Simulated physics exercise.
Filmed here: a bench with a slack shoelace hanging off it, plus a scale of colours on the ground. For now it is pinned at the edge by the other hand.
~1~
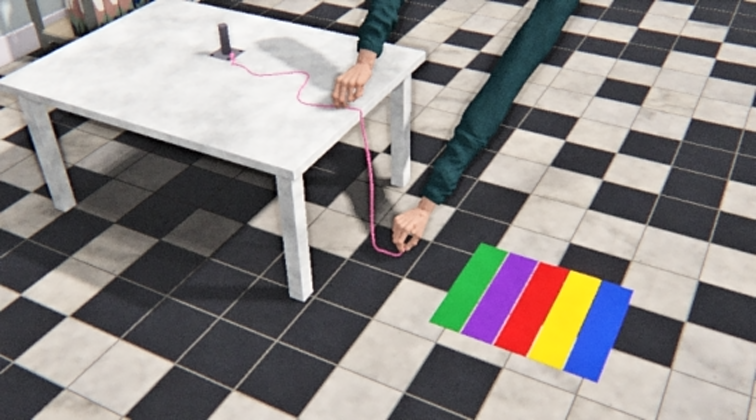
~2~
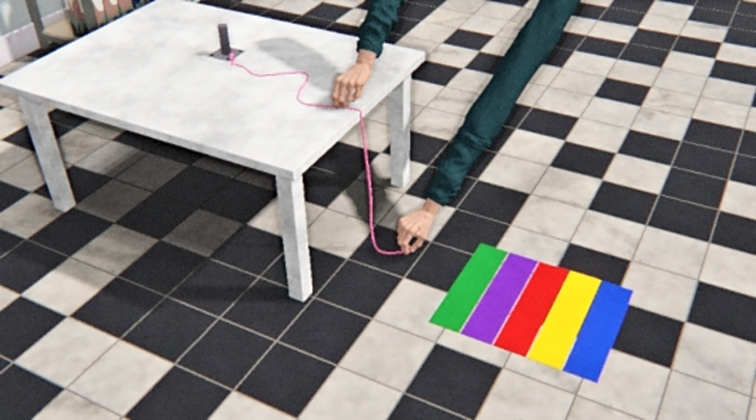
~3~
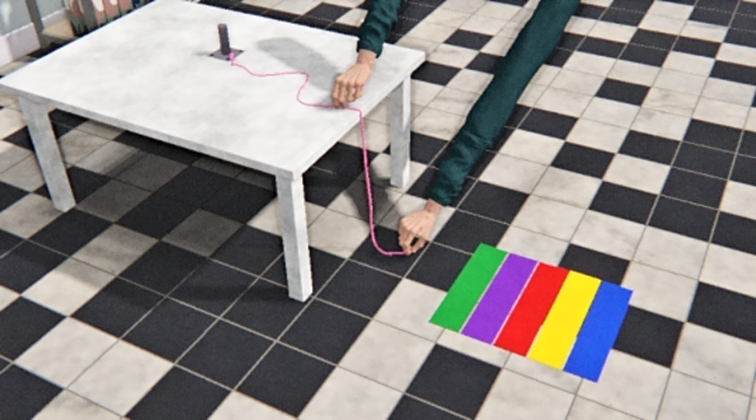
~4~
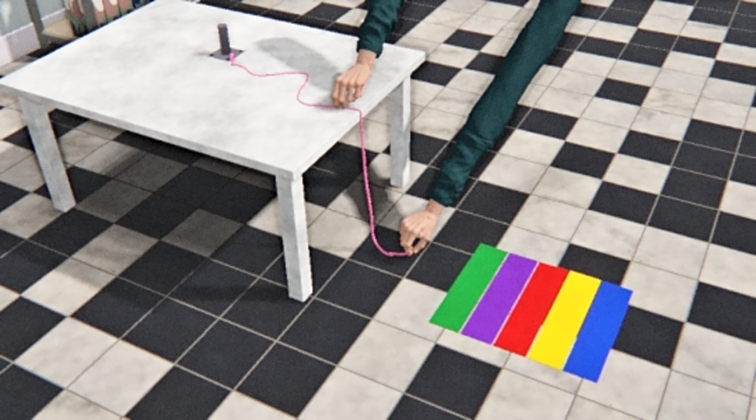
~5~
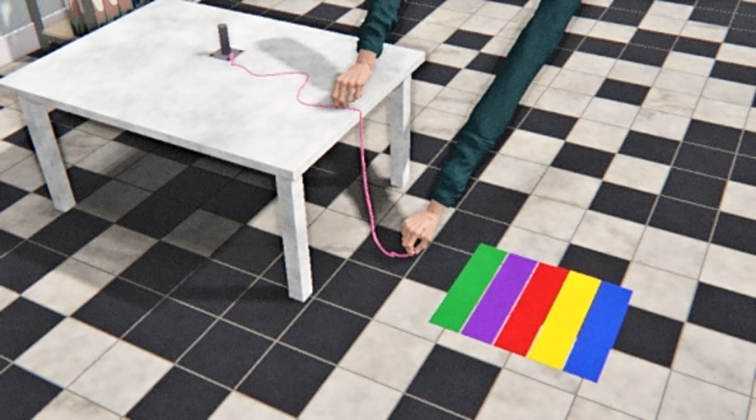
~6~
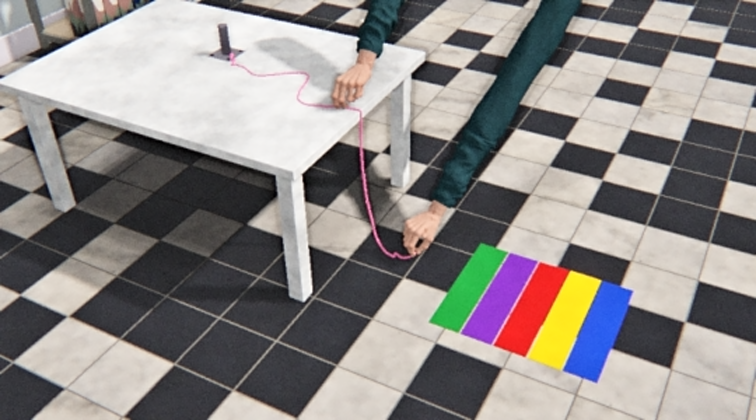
We see a pink lace running from a dark peg across a white table and over its edge, where one hand pins it, while another hand holding the low end shifts very slightly right beside colored stripes on checkered floor.
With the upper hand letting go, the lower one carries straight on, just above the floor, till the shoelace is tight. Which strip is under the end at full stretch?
The yellow strip.
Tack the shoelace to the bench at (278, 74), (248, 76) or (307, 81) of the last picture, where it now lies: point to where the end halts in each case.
It ends up near (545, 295) the first time, (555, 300) the second and (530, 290) the third.
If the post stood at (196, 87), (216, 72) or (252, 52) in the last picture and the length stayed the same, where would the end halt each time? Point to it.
You'd get roughly (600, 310), (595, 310) and (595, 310), one for each try.
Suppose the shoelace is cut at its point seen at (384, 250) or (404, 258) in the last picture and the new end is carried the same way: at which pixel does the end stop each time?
Try 1: (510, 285); try 2: (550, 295).
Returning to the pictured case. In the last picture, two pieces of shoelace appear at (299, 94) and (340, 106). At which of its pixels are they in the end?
They end up around (349, 99) and around (393, 136).
Soon after, end near (519, 287); over purple.
After that, end near (551, 297); over red.
At the stop, end near (570, 303); over yellow. It halts on the yellow strip.
